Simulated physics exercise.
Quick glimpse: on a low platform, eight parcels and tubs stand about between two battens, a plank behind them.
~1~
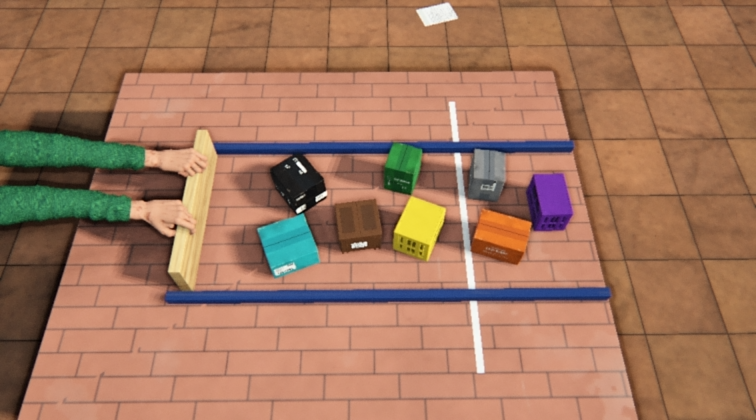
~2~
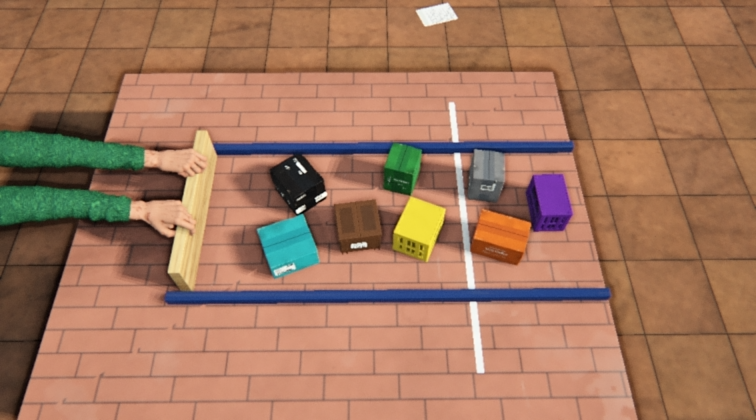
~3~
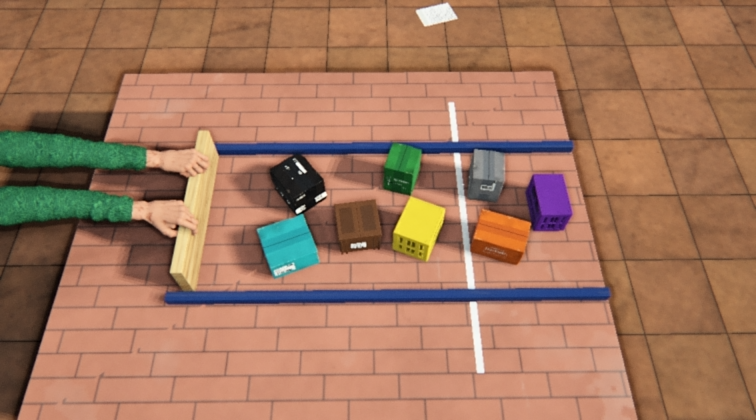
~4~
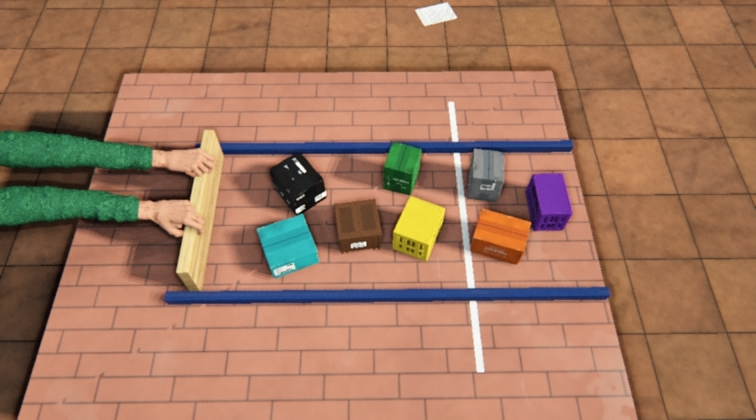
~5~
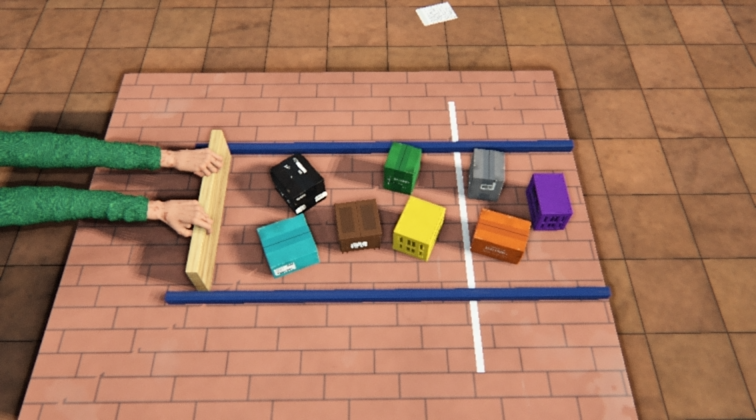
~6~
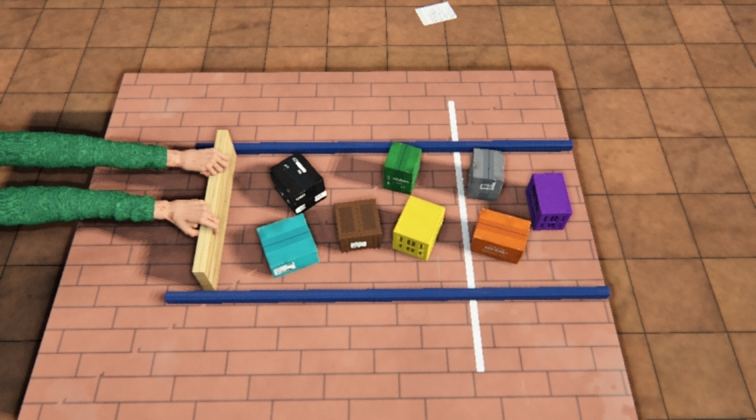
In the video, eight colourful boxes and crates stand between two blue battens on a low platform crossed by a white line, while two green-sleeved arms slide a wooden plank slightly right towards them; the boxes stay still.
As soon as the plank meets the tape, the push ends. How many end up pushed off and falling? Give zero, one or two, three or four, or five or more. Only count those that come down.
It is going to spill one or two of them.
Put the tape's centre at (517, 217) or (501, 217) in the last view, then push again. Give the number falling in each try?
Try 1: 3; try 2: 3.
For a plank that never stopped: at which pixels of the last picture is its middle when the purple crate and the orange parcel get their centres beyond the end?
The middle is at (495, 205) when it's the purple crate, and at (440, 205) when it's the orange parcel.
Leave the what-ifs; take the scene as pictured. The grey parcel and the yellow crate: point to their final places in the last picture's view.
The grey parcel comes to rest at (513, 173), and the yellow crate comes to rest at (577, 233).
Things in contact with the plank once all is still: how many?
3 touch it.
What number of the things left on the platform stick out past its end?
The count is 1.
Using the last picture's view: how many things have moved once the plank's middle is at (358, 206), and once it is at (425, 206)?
The first count is 6, and then it's 7.
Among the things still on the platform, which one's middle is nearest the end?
It's the purple crate that is foremost.
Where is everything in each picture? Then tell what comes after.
In the first picture, purple crate (549, 203); orange parcel (500, 237); grey parcel (486, 176); plank (196, 208); tape (464, 218).
In the second picture, orange parcel (500, 238); brown tote (358, 227).
In the third picture, grey parcel (486, 176); turquoise parcel (288, 246).
In the fourth picture, purple crate (548, 202); green box (402, 169).
In the fifth picture, orange parcel (500, 237); yellow crate (419, 229).
In the sixth picture, purple crate (548, 202); orange parcel (500, 236); grey parcel (486, 175); plank (217, 208); tape (464, 217).
Early on, none off yet; purple crate at rest near (548, 202); orange parcel at rest near (500, 236); grey parcel at rest near (486, 175).
A while later, none off yet; purple crate at rest near (548, 202); orange parcel travelled about its own width near (541, 239); grey parcel at rest near (486, 175).
Finally, the number that fall off is one or two; lost, orange parcel.
